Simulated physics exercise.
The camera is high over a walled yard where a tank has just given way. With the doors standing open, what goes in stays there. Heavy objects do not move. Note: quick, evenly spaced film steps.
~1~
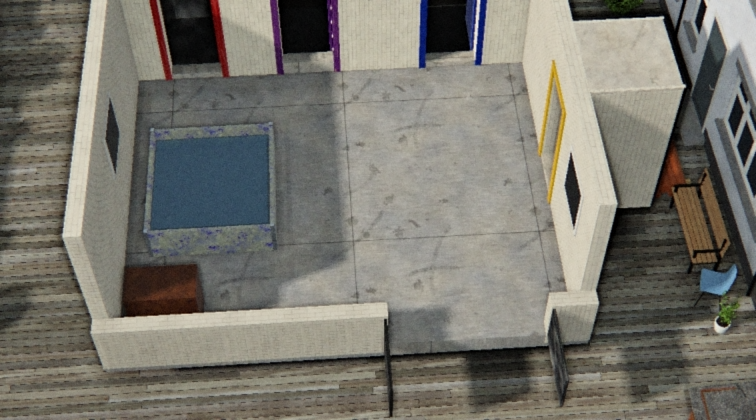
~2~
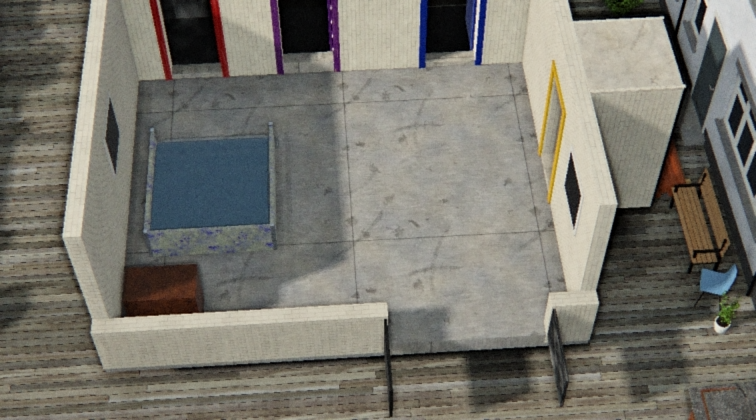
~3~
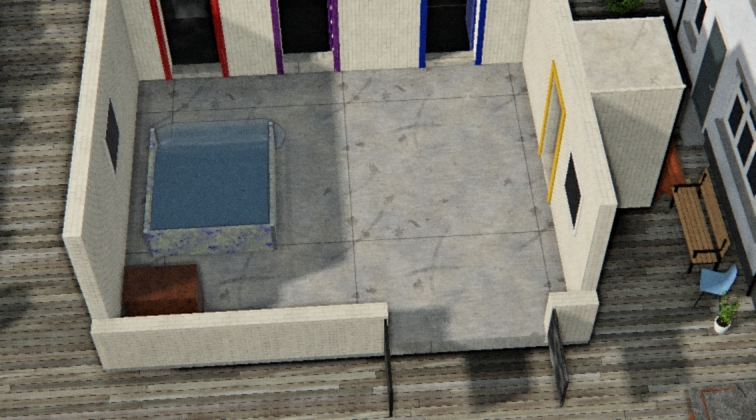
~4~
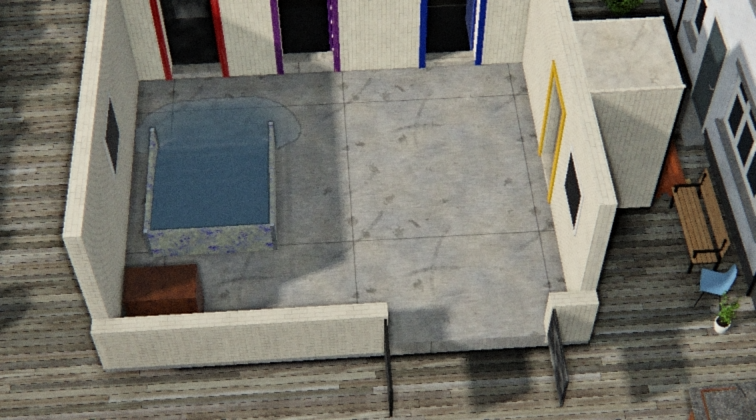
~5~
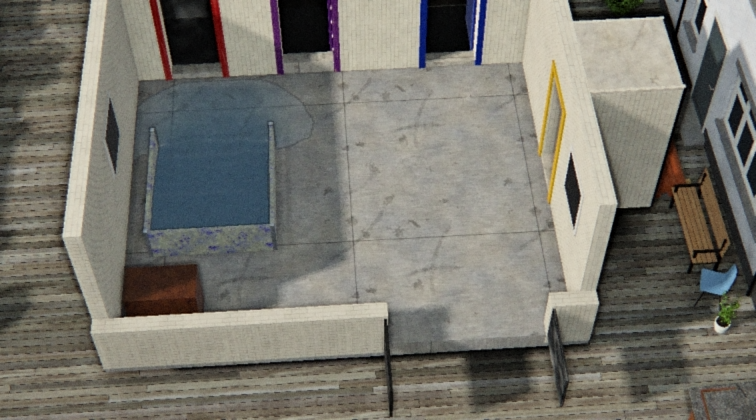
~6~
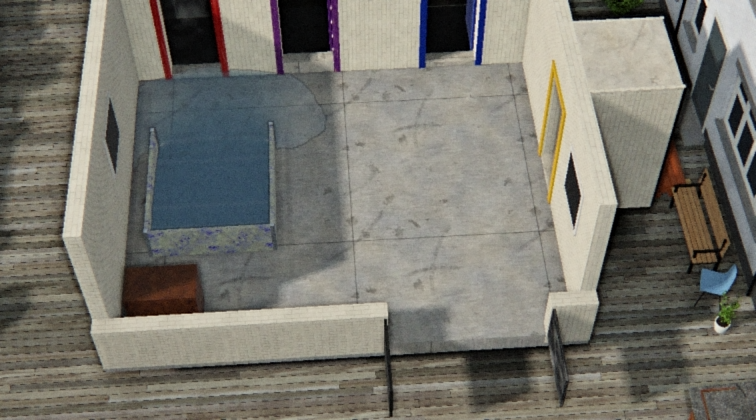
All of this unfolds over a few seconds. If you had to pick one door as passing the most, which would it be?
I would pick the red door.
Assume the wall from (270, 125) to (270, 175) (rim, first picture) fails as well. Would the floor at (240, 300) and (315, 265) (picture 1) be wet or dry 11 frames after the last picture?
Point one left dry, point two left dry.
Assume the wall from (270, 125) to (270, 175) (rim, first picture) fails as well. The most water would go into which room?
It's the yellow door, I reckon.
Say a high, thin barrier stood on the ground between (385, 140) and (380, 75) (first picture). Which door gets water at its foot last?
The door marked yellow is the one.
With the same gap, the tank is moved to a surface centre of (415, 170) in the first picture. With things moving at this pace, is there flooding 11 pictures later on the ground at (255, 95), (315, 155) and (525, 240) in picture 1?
Point by point, the spots are hit, not hit and not hit.
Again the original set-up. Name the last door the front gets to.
I'd name the door marked yellow.
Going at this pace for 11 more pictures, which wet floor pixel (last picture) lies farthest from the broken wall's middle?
Somewhere near (451, 69).
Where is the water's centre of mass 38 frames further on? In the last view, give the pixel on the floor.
Centre of mass: Roughly (324, 165).
A moment on, water covers 15 % of the floor; yellow door not reached, red door some in, blue door not reached, purple door wet at the sill, nothing in.
Next, water covers 20 % of the floor; yellow door not reached, red door a lot in, blue door wet at the sill, nothing in, purple door wet at the sill, nothing in.
Then, water covers 40 % of the floor; yellow door not reached, red door a lot in, blue door wet at the sill, nothing in, purple door wet at the sill, nothing in.
Later, water covers 70 % of the floor; yellow door wet at the sill, nothing in, red door a lot in, blue door wet at the sill, nothing in, purple door wet at the sill, nothing in.
In the end, water covers 85 % of the floor; yellow door wet at the sill, nothing in, red door a lot in, blue door wet at the sill, nothing in, purple door wet at the sill, nothing in; the red door has let in the most.
